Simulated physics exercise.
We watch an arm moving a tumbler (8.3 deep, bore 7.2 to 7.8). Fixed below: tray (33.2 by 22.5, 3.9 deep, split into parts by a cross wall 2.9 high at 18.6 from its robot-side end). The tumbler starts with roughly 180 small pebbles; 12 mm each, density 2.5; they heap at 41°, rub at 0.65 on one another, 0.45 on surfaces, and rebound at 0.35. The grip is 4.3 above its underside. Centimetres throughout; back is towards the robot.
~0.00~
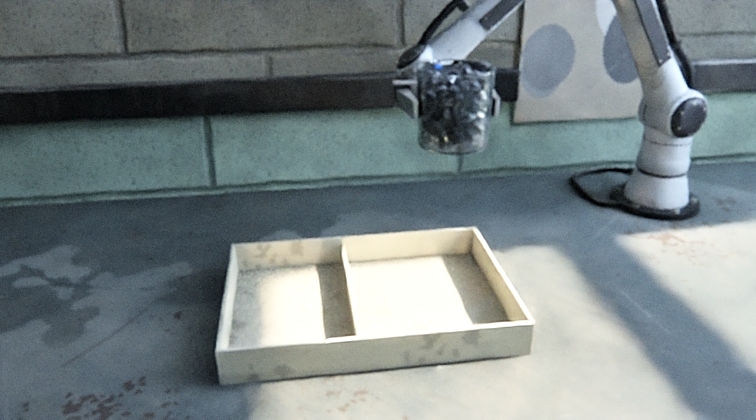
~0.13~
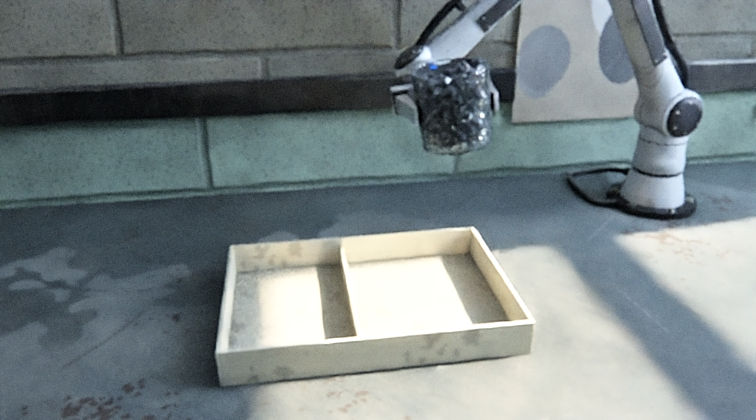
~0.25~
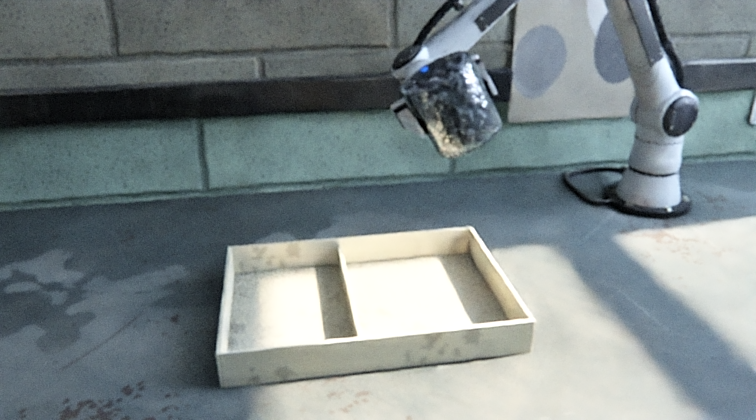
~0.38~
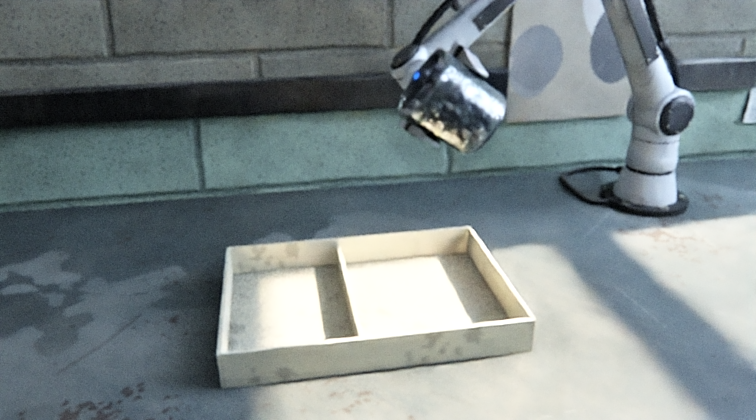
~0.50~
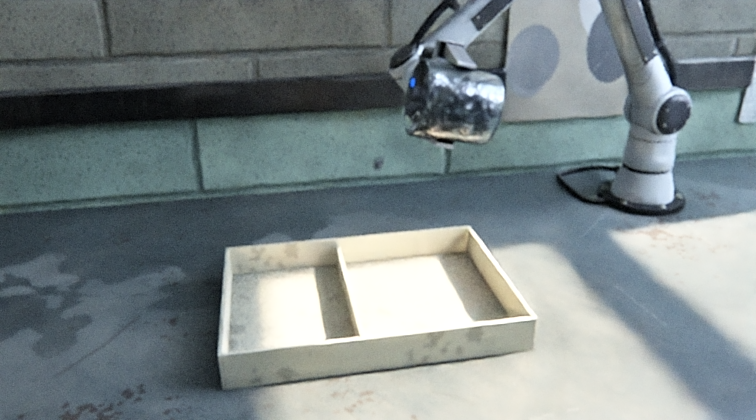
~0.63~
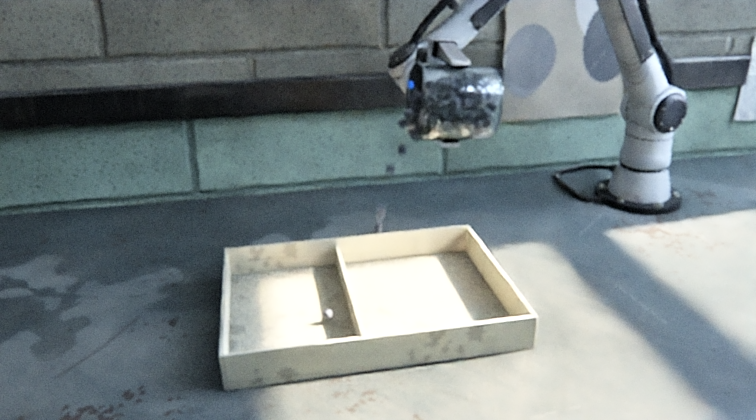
At first, a robot arm holds a clear tumbler full of small dark pebbles upright above a shallow, pale wooden tray divided in two. The arm tilts the tumbler steadily leftward until it lies nearly on its side, and then a few pebbles drop, one reaching the tray's left part.
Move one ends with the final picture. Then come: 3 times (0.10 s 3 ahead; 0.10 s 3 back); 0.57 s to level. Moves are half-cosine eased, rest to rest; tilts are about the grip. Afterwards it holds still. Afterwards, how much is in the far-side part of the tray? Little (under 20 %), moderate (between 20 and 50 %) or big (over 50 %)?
A moderate share, between 20 and 50 %, ends in the far-side part of the tray.
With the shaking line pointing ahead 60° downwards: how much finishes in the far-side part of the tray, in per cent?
Some 10 per cent.
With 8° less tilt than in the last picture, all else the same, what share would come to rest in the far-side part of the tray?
Then about 30 per cent.
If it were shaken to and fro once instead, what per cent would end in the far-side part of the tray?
In that case some 25 per cent.
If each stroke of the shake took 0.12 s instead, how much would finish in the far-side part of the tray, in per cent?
Then about 25 per cent.
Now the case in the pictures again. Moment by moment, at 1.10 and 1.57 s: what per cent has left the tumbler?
In turn: 60, 75.
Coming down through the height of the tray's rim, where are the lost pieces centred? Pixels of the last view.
Near (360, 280).
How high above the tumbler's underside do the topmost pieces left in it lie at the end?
About 5.5 cm.
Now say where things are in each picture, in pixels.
The tumbler middle at (454, 108), level; upper third of the load around (457, 89), from x 425 to 485, top at y 65; 176 in the tumbler, in the first picture.
The tumbler middle at (454, 107), tilted 8° forward; upper third of the load around (453, 89), from x 425 to 485, top at y 60, in the second picture.
The tumbler middle at (453, 107), tilted 29° forward; upper third of the load around (456, 89), from x 415 to 490, top at y 55, in the third picture.
The tumbler middle at (454, 105), tilted 56° forward; upper third of the load around (453, 89), from x 415 to 495, top at y 70, in the fourth picture.
The tumbler middle at (454, 104), tilted 77° forward; upper third of the load around (456, 89), from x 380 to 490, top at y 75; 175 in the tumbler, 1 in flight or on a rim, in the fifth picture.
The tumbler middle at (454, 103), tilted 85° forward; upper third of the load around (461, 89), from x 325 to 490, top at y 75; 171 in the tumbler, 1 in the far-side part, 4 in flight or on a rim, in the sixth picture.
After 1.10 s, tilted 85° forward, highest piece 26 above the table; 70 in the tumbler, 51 in the far-side part, 30 in the robot-side part, 25 in flight or on a rim.
After 1.57 s, tilted 31° forward, highest piece 26 above the table; 67 in the robot-side part, 63 in the far-side part, 46 in the tumbler.
After 2.00 s, level, highest piece 26 above the table; 67 in the robot-side part, 63 in the far-side part, 46 in the tumbler.
After 3.05 s, level, highest piece 26 above the table; 67 in the robot-side part, 63 in the far-side part, 46 in the tumbler.
In the end, 67 in the robot-side part, 63 in the far-side part, 46 in the tumbler. That is 36 % in the far-side part of the tray.
